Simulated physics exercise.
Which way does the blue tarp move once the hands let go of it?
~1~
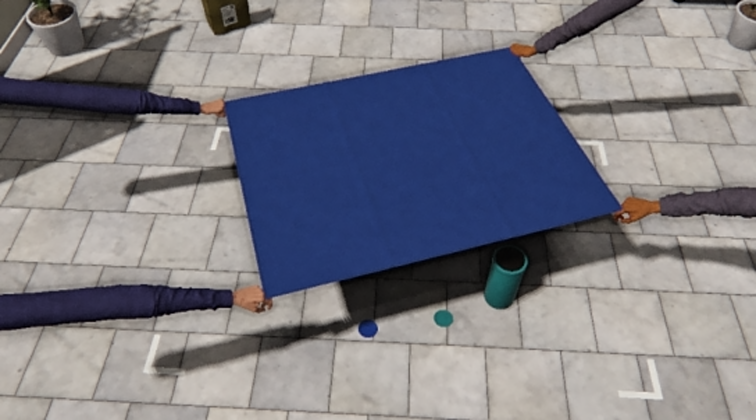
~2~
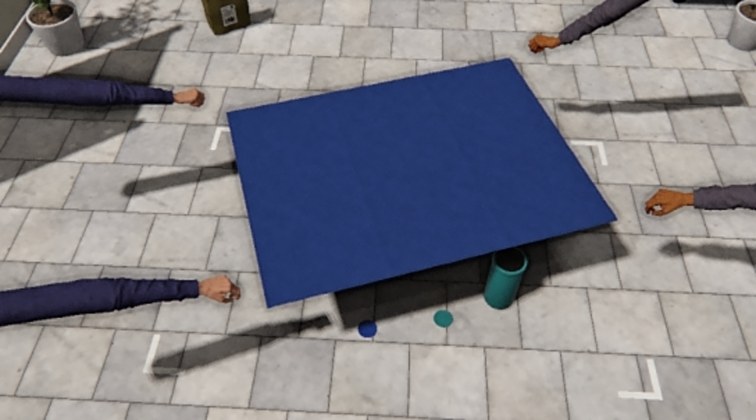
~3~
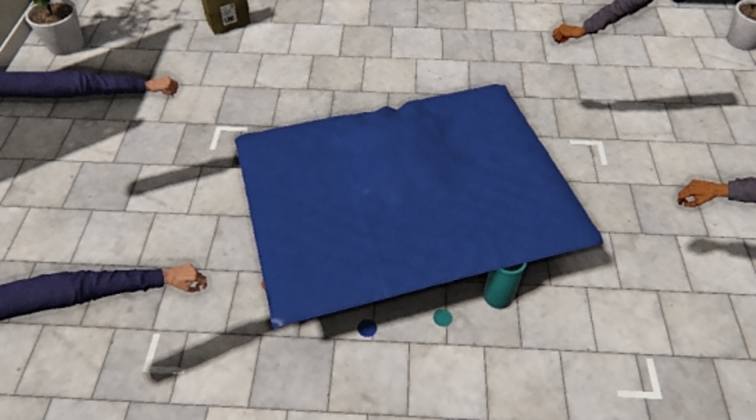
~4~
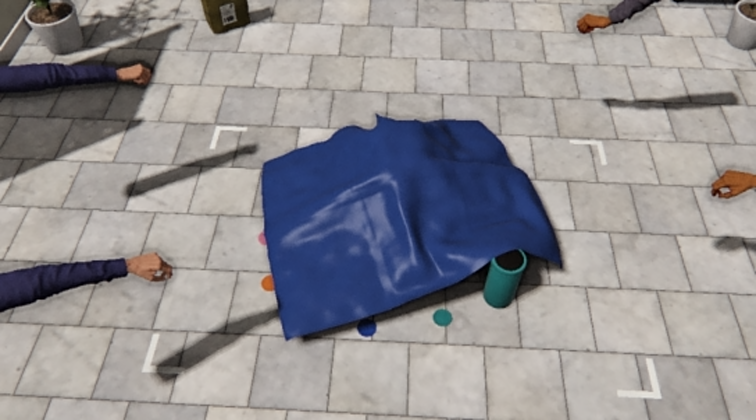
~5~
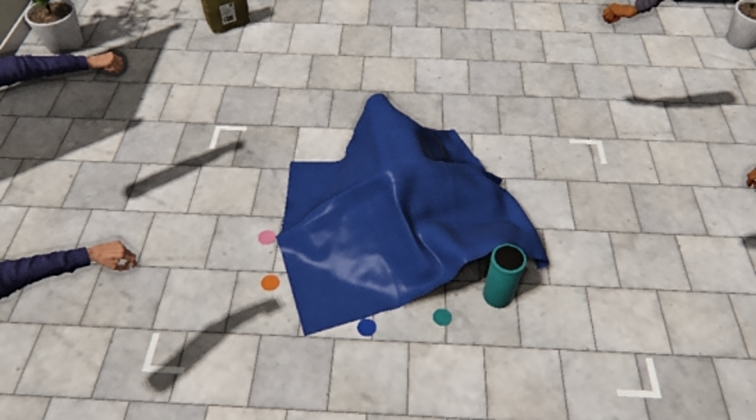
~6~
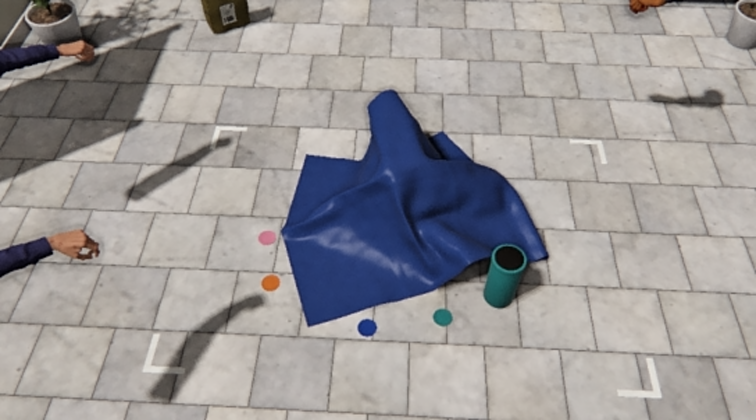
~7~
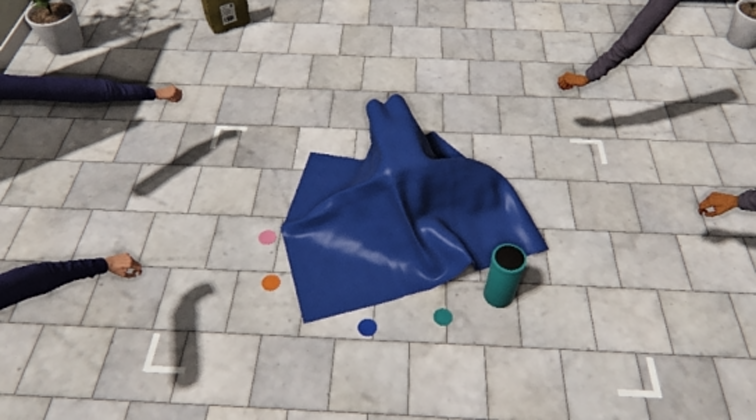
It moves down, sinking toward the paved floor and settling in a crumpled heap.
Four hands releasing a level blue tarp, which drops into a rumpled, peaked heap beside a teal pot, leaving small coloured discs uncovered.
